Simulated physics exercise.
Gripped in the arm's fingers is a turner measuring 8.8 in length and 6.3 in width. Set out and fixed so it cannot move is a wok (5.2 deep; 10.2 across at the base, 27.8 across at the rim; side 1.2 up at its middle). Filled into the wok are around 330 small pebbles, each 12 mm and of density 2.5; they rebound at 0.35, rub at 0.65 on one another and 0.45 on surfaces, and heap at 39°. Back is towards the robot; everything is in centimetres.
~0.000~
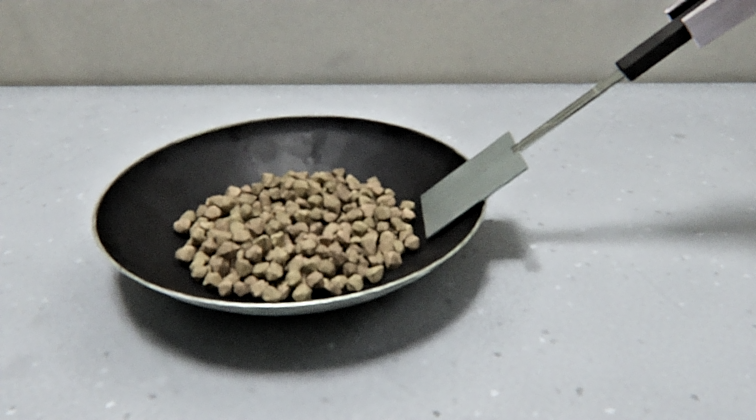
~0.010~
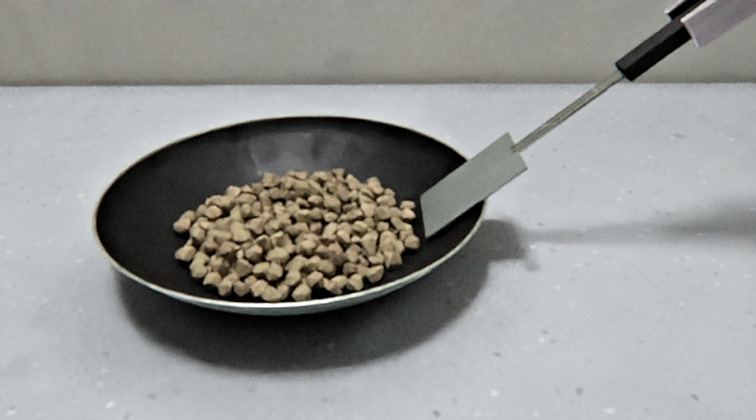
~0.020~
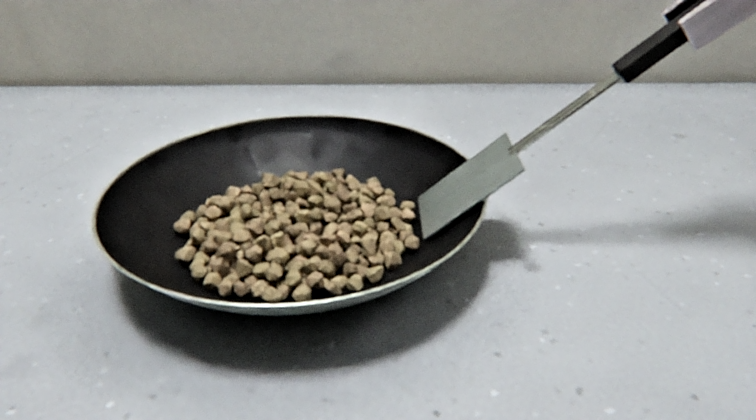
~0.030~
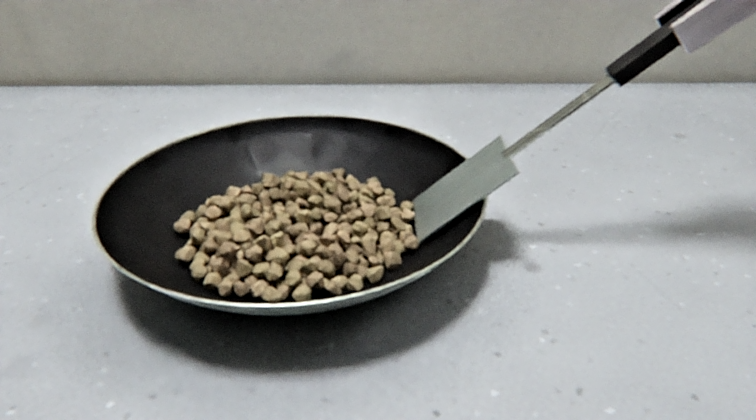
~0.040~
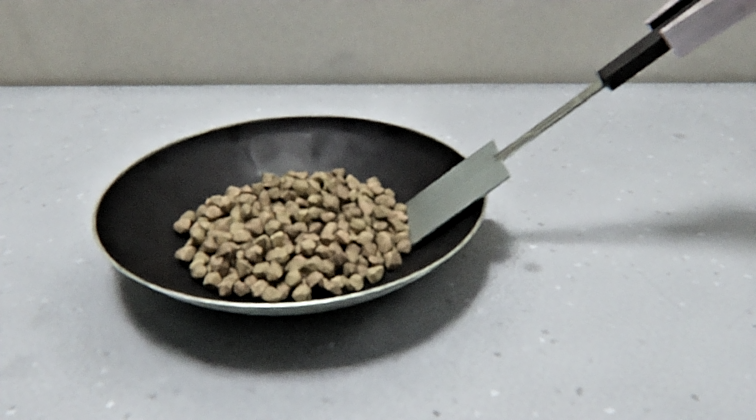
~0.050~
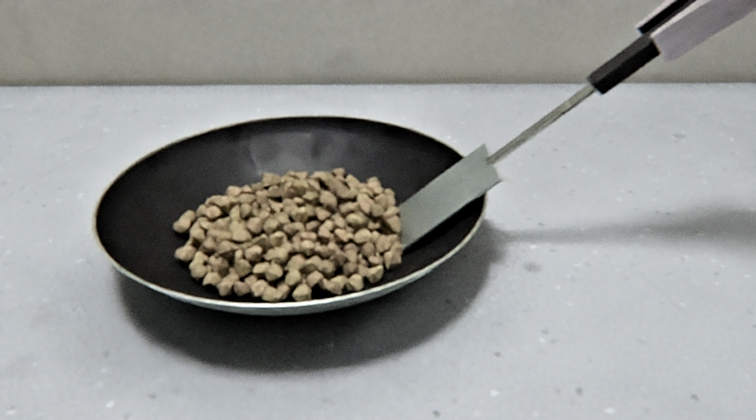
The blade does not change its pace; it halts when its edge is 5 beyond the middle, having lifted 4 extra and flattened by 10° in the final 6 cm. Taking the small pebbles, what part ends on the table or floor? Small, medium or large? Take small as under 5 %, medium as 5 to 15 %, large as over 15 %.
Small, so under 5 %.
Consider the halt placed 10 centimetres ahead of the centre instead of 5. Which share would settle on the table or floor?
It would be near 20 per cent.
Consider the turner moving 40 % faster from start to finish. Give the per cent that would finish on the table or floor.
In that case some 0 per cent.
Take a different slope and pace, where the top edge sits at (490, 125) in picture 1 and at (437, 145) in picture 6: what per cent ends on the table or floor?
10 %.
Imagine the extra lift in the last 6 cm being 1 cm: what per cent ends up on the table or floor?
It comes to near 0 percent.
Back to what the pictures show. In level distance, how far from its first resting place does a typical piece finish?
Roughly 4 cm.
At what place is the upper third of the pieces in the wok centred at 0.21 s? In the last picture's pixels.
Near (190, 206).
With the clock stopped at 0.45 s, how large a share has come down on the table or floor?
It is near 0 percent.
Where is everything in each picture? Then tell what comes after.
In the first picture, turner top edge at (518, 148), sloping 41°; upper third of the load around (291, 219), from x 180 to 410, top at y 175; 326 in the wok.
In the second picture, turner top edge at (518, 149), sloping 41°; upper third of the load around (291, 219), from x 180 to 410, top at y 175.
In the third picture, turner top edge at (515, 150), sloping 41°; upper third of the load around (291, 219), from x 180 to 410, top at y 175.
In the fourth picture, turner top edge at (509, 153), sloping 41°; upper third of the load around (291, 219), from x 180 to 410, top at y 175.
In the fifth picture, turner top edge at (501, 157), sloping 41°; upper third of the load around (294, 217), from x 180 to 405, top at y 175.
In the sixth picture, turner top edge at (493, 160), sloping 41°; upper third of the load around (290, 217), from x 180 to 395, top at y 175; 326 in the wok.
By 0.13 s, sloping 41°, highest piece 4 above the table; 326 in the wok.
By 0.21 s, sloping 37°, highest piece 6 above the table; 326 in the wok.
By 0.45 s, sloping 31°, highest piece 6 above the table; 326 in the wok.
By 1.50 s, sloping 31°, highest piece 6 above the table; 326 in the wok.
Final count, 326 in the wok. That is 0 % on the table or floor.
